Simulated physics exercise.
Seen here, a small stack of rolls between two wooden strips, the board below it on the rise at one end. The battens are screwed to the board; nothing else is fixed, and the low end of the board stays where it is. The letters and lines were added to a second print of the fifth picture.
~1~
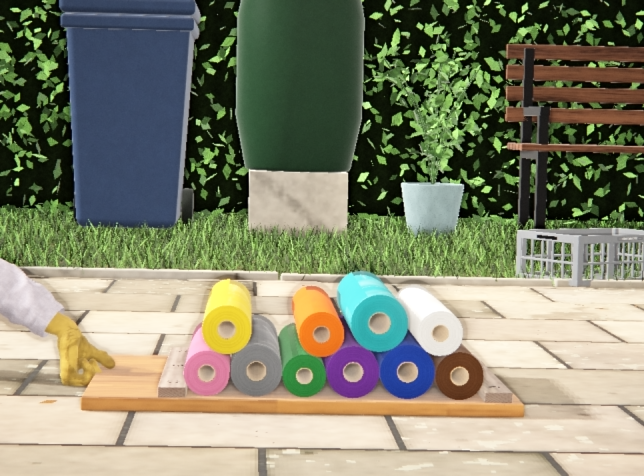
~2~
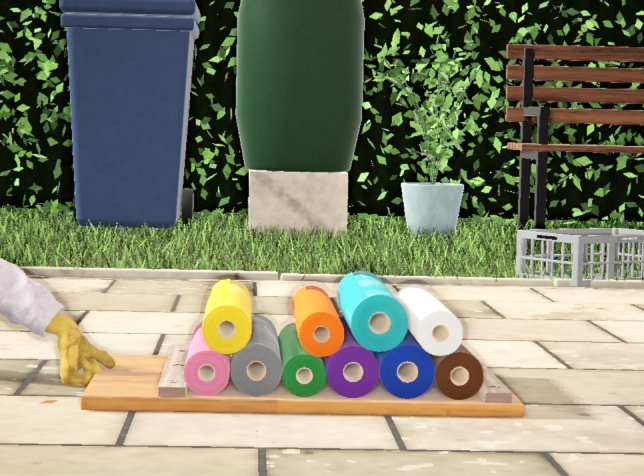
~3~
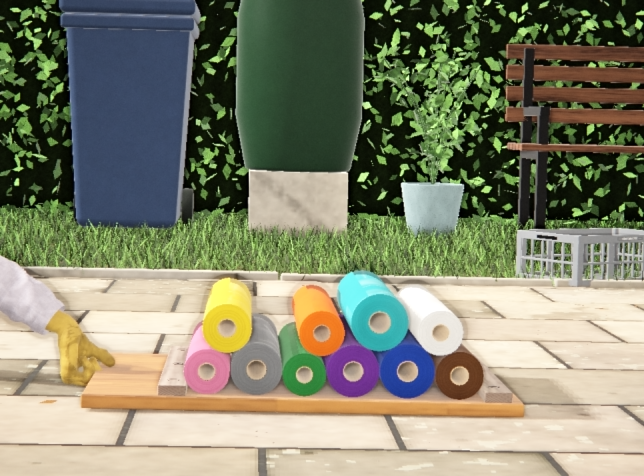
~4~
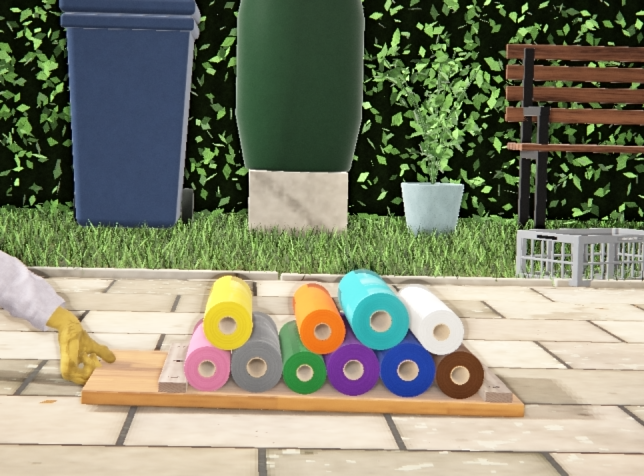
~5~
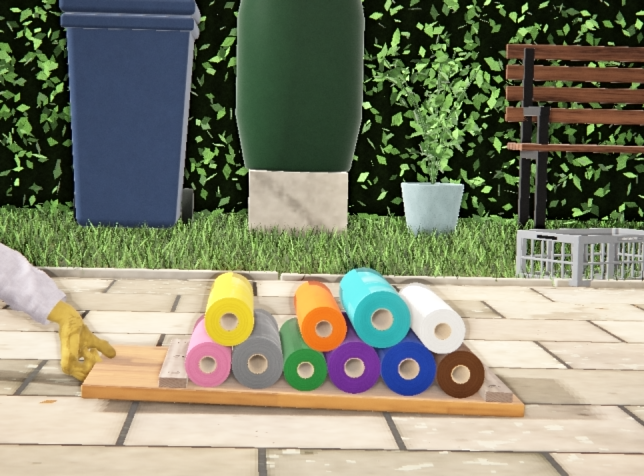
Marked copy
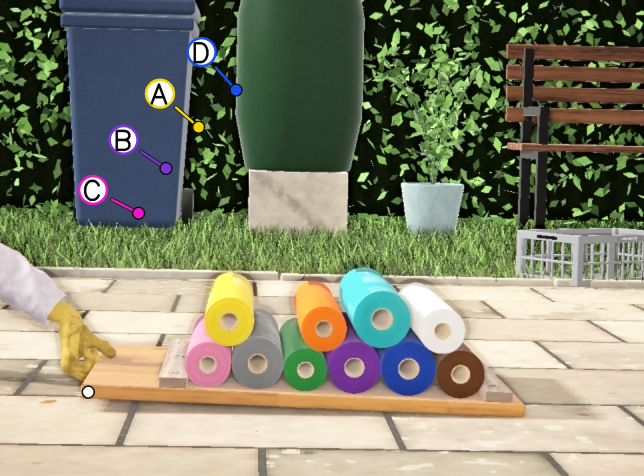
The clip opens on colourful rolls stacked in two rows between wooden strips on a board, on paving before a hedge, with a yellow-gloved hand at its left end. The hand then slowly raises that end, and the board tilts slightly while the rolls stay stacked together.
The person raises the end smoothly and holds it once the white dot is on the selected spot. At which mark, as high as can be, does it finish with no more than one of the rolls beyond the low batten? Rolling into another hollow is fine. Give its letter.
No higher than C.
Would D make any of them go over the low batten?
Yes.
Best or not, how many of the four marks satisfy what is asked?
One of the four.
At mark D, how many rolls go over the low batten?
The count is ten.
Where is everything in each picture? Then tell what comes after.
Pink roll (206, 373); grey roll (257, 371); green roll (304, 376), in the first frame.
Green roll (304, 375); purple roll (353, 372), in the second frame.
Board (300, 377); pink roll (207, 371); grey roll (257, 369); purple roll (353, 371), in the third frame.
Board (300, 376); pink roll (207, 369); grey roll (257, 367), in the fourth frame.
Board (300, 373); pink roll (208, 364); grey roll (258, 363), in the fifth frame.
On the copy, A at (199, 127); B at (166, 169); C at (139, 213); D at (236, 90); the white dot at (88, 392).
On C. First, board at 16°.
Then, board at 26°.
Finally, board at 26°, one over the low batten (white).
By contrast, A ten over the low batten; B ten over the low batten; D ten over the low batten.
